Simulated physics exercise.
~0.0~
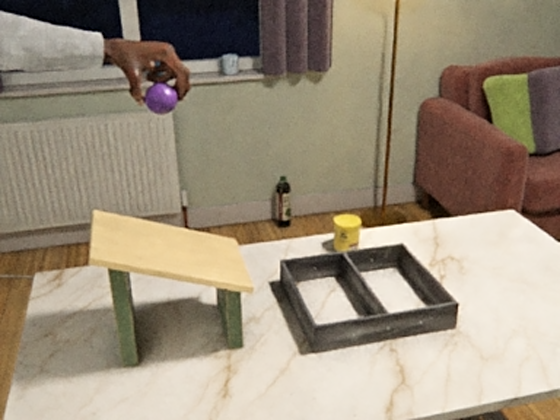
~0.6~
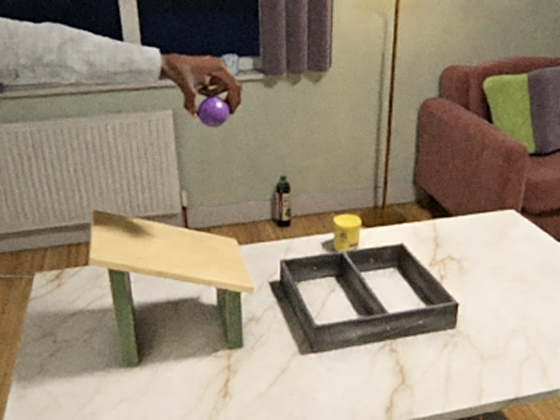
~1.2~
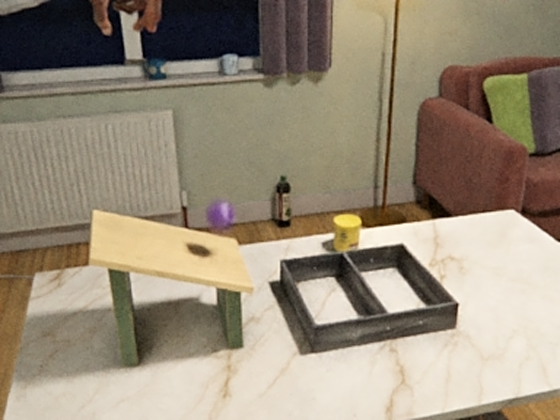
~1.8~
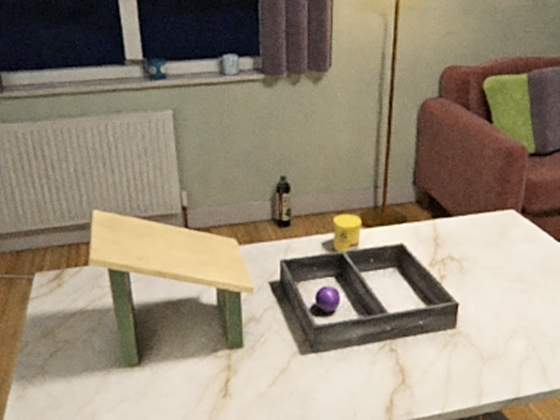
On a marble-topped table in a living room, a hand carried a small purple ball rightward above a sloping board and let go, and the ball dropped toward the board, then ended up in the tray's nearer bay while the yellow tin stayed put.
